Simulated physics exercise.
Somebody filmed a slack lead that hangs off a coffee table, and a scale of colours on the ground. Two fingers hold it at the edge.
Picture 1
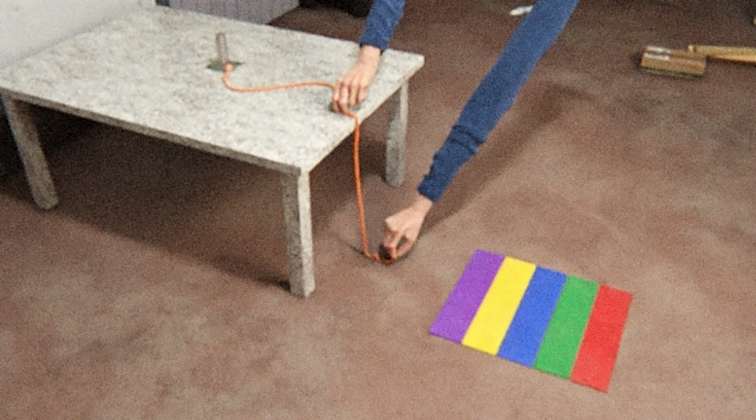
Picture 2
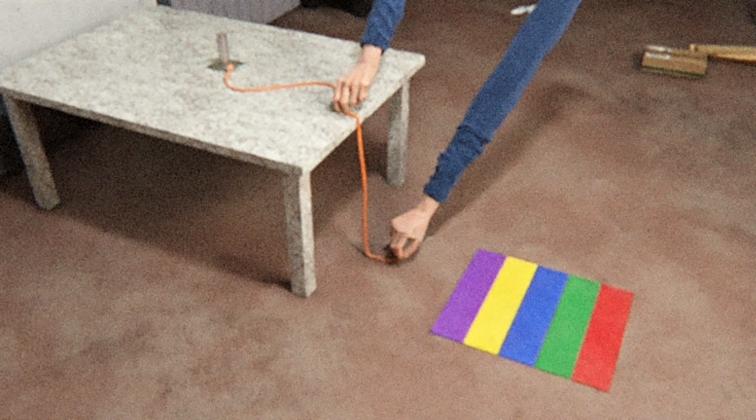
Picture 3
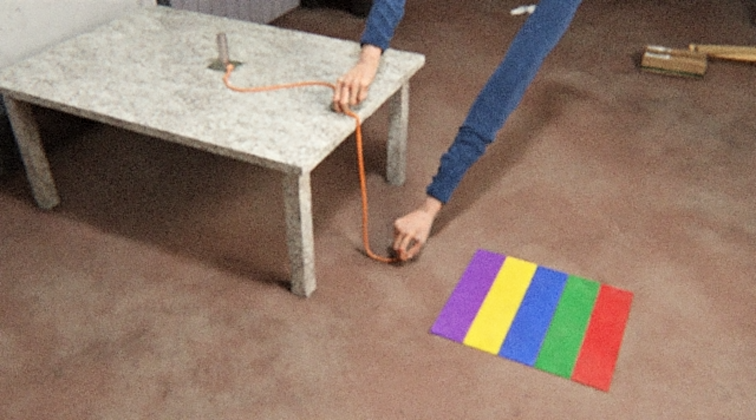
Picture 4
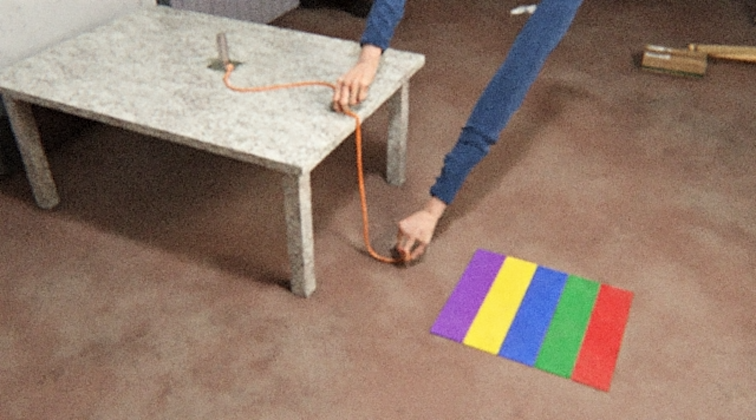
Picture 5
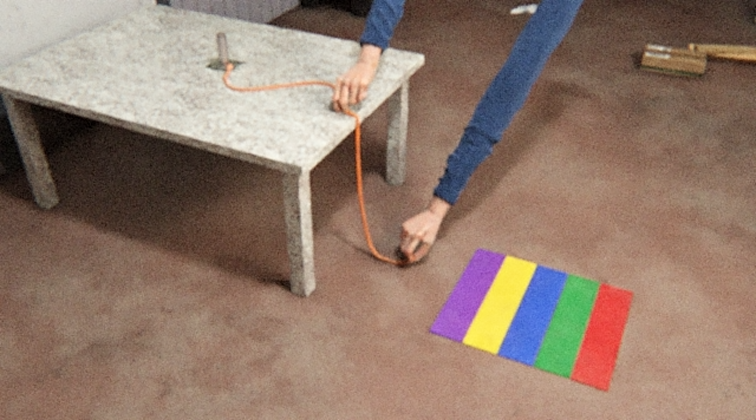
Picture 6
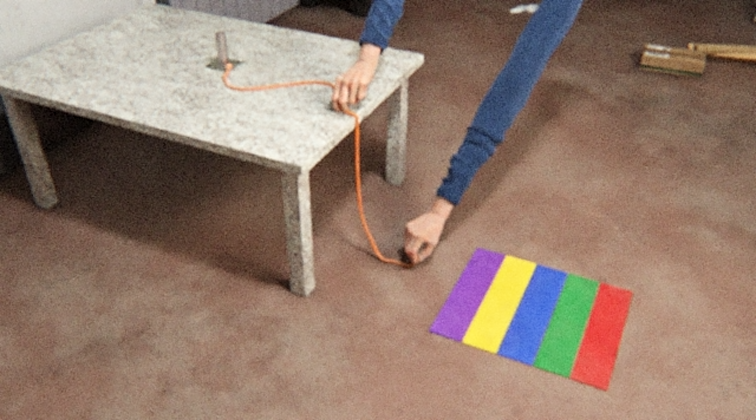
An orange cord hung slack off a pale coffee table, one hand pinching it at the edge, while the other hand drew its lower end slightly right along the floor, near the colored stripes.
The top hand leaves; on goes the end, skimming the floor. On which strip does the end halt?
The end stops over the green strip.
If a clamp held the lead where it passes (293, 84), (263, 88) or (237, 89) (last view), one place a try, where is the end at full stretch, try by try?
Try by try, around (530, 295), (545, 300) and (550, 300).
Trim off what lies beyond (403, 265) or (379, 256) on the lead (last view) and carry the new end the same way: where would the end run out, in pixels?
About (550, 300) and (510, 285).
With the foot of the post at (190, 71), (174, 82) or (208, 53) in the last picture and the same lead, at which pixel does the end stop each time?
The places are (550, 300), (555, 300) and (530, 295).
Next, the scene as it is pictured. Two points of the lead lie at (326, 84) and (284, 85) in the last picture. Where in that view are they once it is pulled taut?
Near (347, 105) and (312, 93).
Soon after, end near (512, 288); over yellow.
After that, end near (554, 301); over blue.
At the stop, end near (579, 308); over green. It gets as far as the green strip.
